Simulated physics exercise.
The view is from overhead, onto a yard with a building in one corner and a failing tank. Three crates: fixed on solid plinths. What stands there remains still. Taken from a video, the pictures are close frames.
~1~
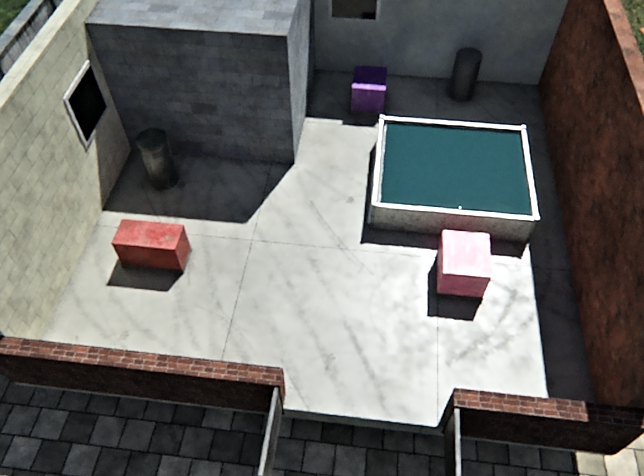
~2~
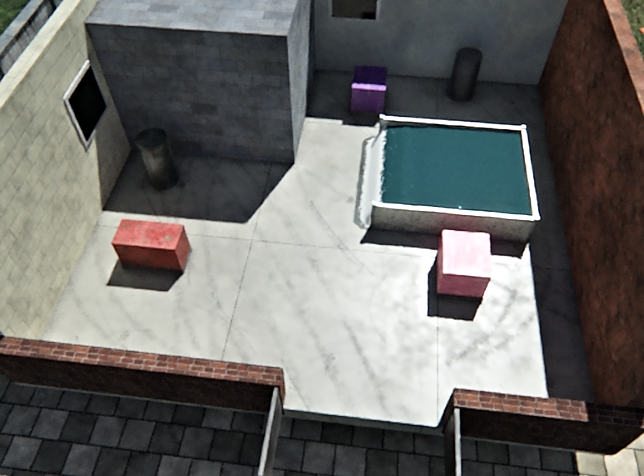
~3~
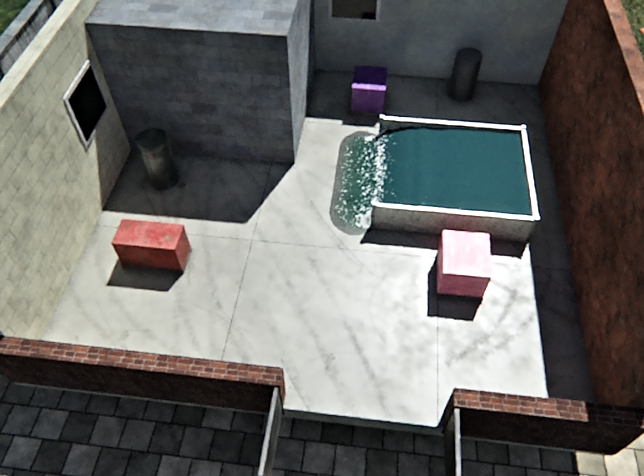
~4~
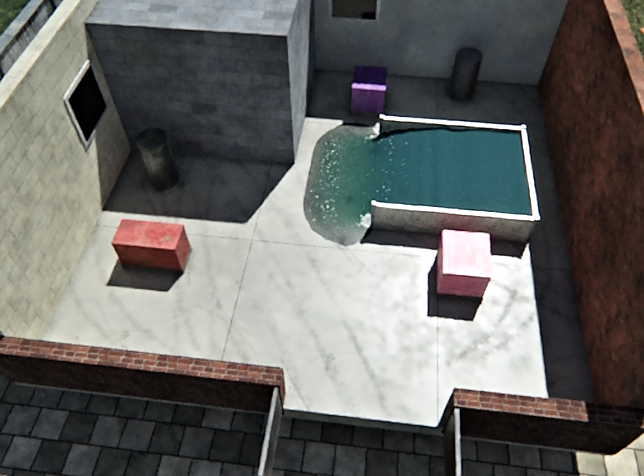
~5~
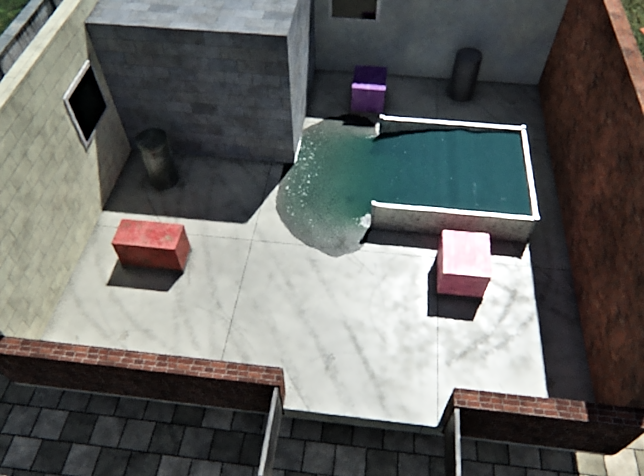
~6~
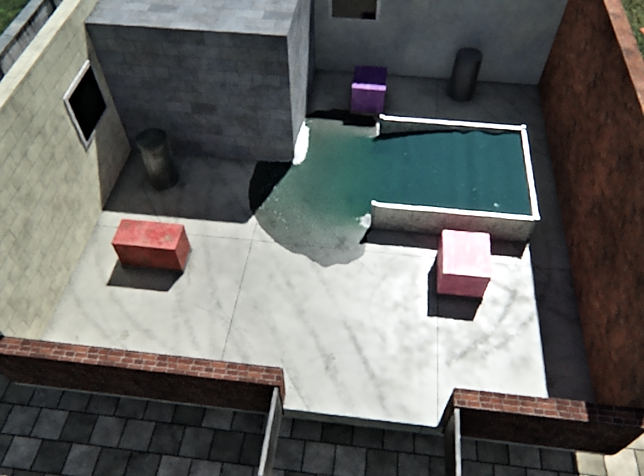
A tank of green water opens on its left side and water spreads across the pale yard floor.
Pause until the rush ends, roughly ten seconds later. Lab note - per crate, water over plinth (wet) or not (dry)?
Result: Red crate: Doused, purple crate: Doused, pink crate: Clear.
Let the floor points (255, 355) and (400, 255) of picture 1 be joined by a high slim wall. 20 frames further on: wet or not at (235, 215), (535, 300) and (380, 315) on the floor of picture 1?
The first point comes out inundated, the next unwetted, the last unwetted.
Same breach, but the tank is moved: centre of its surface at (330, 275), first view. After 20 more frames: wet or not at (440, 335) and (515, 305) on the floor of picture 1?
Note: Point one missed by the flow; point two missed by the flow.
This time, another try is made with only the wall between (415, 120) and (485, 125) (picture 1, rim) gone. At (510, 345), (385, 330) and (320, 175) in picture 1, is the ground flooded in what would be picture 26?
Those three come out moisture-free, moisture-free and soaked, one after another.
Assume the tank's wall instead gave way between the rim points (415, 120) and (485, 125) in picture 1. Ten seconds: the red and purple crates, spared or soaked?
As it turns out, the red crate is left untouched, and the purple crate gets overtopped.
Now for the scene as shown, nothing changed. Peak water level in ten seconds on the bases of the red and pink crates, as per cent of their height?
The first comes to 300 per cent and the second to 50 per cent.
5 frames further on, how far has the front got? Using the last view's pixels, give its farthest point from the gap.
I'd say near (157, 158).
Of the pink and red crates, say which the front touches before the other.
Answer: The one in red.
A moment on, water covers 25 % of the floor; the red crate not reached, the purple crate water round its plinth, the pink crate not reached.
Next, water covers 35 % of the floor; the red crate water round its plinth, the purple crate water round its plinth, the pink crate not reached.
Then, water covers 50 % of the floor; the red crate water round its plinth, the purple crate water round its plinth, the pink crate not reached.
Later, water covers 70 % of the floor; the red crate water round its plinth, the purple crate water round its plinth, the pink crate not reached.
In the end, water covers 100 % of the floor; the red crate was topped, the purple crate was topped, the pink crate stayed above the water.
